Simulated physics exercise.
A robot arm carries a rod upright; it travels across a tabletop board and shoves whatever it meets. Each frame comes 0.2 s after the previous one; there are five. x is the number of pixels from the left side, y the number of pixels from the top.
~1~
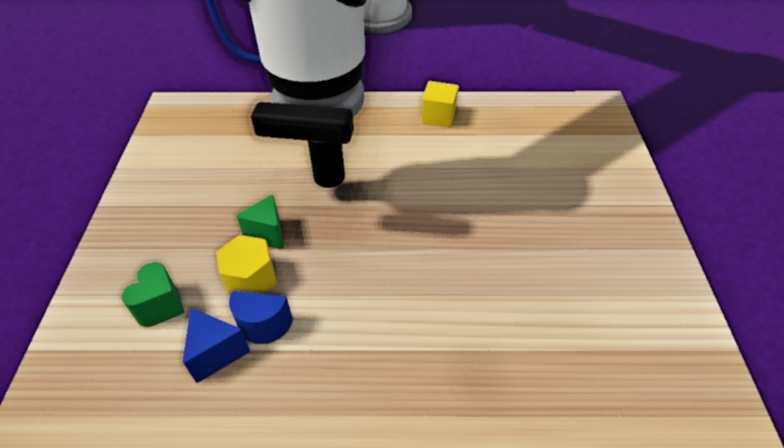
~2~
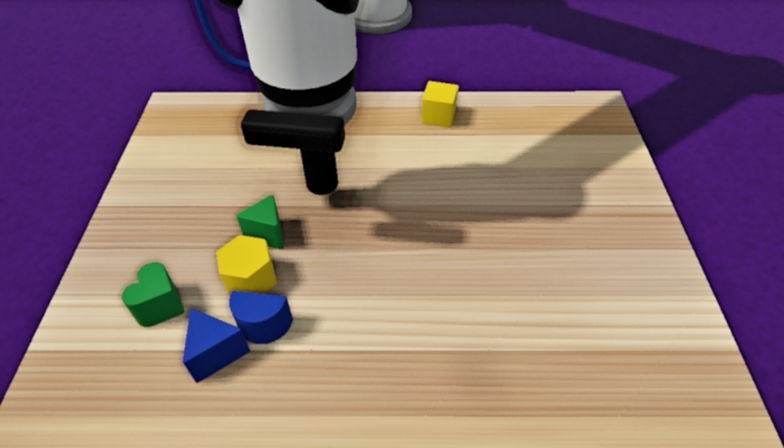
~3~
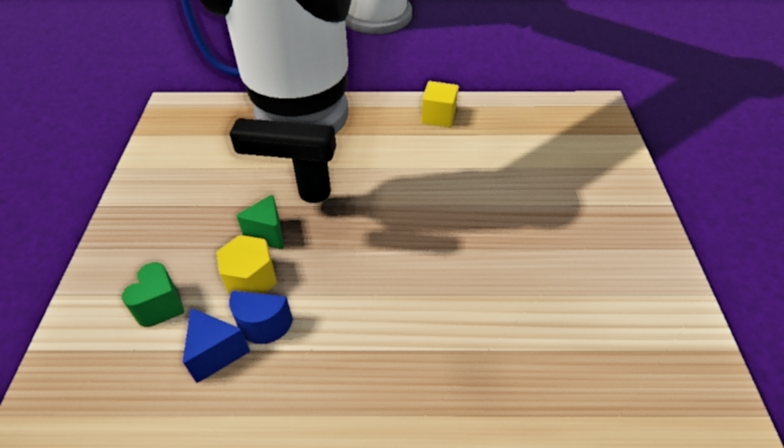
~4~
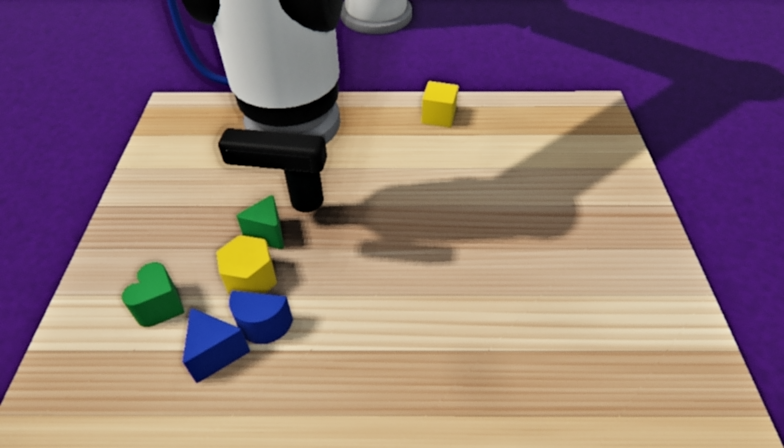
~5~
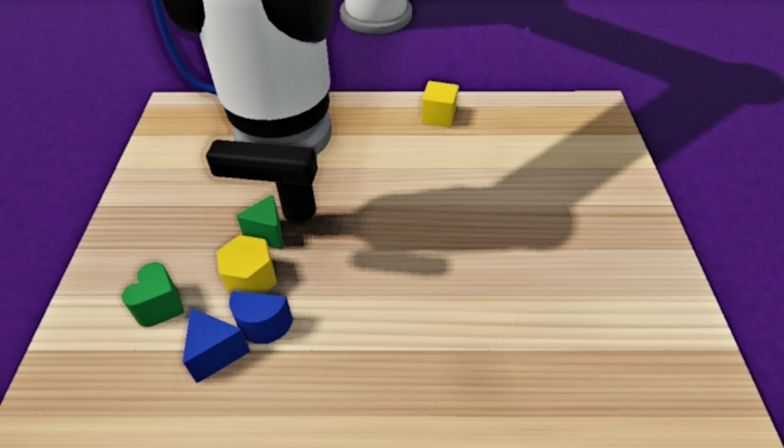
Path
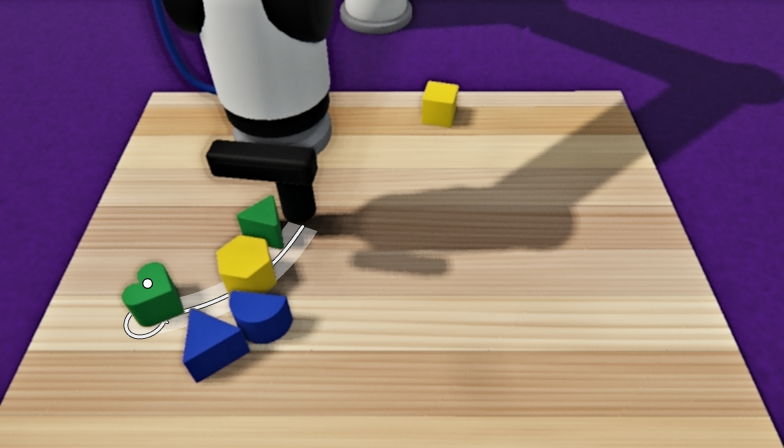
The video shows a robot arm with a black rod moving gradually down and slightly left over a wooden board, nearing a green triangular block, while the green, yellow and blue blocks all stay still.
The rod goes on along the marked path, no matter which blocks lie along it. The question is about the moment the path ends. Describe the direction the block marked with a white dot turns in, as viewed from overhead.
Watching from overhead, you'd notice the block marked with a white dot rotating clockwise.
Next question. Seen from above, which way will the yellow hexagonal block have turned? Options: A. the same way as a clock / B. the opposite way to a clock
I choose B.
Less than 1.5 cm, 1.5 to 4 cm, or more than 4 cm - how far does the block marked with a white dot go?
The block marked with a white dot moves over 4 cm.
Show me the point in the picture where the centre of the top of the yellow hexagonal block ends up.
I think it will end close to (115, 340).
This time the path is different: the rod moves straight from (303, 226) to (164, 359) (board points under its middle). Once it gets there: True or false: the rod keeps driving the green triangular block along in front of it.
That claim is false.
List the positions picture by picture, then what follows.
In the first frame, tip of the rod (329, 177), middles of tops, green heart (148, 284), blue triangular block (205, 333), yellow hexagonal block (243, 255), green triangular block (262, 211).
In the second frame, rod (322, 184), nothing pushed.
In the third frame, rod (315, 192), nothing pushed.
In the fourth frame, rod (307, 201), nothing pushed.
In the fifth frame, rod (300, 211), green heart (148, 284), blue triangular block (205, 333), yellow hexagonal block (243, 255), green triangular block (262, 211).
The line goes from (303, 226) through (268, 268) and (213, 302) to (146, 320); the dot is on the green heart.
The first path, step by step. One third of the way, rod (263, 253); yellow hexagonal block (222, 272); green triangular block (247, 220), turned 45° clockwise.
Two thirds of the way, rod (206, 287); green heart (125, 292), turned 55° clockwise; blue triangular block (191, 343), turned 50° anticlockwise; yellow hexagonal block (161, 312); green triangular block (247, 221), turned 50° clockwise.
At the end, rod (136, 306); green heart (84, 297), turned 75° clockwise; blue triangular block (189, 345), turned 60° anticlockwise; yellow hexagonal block (115, 340), turned 60° anticlockwise; green triangular block (247, 221), turned 50° clockwise.
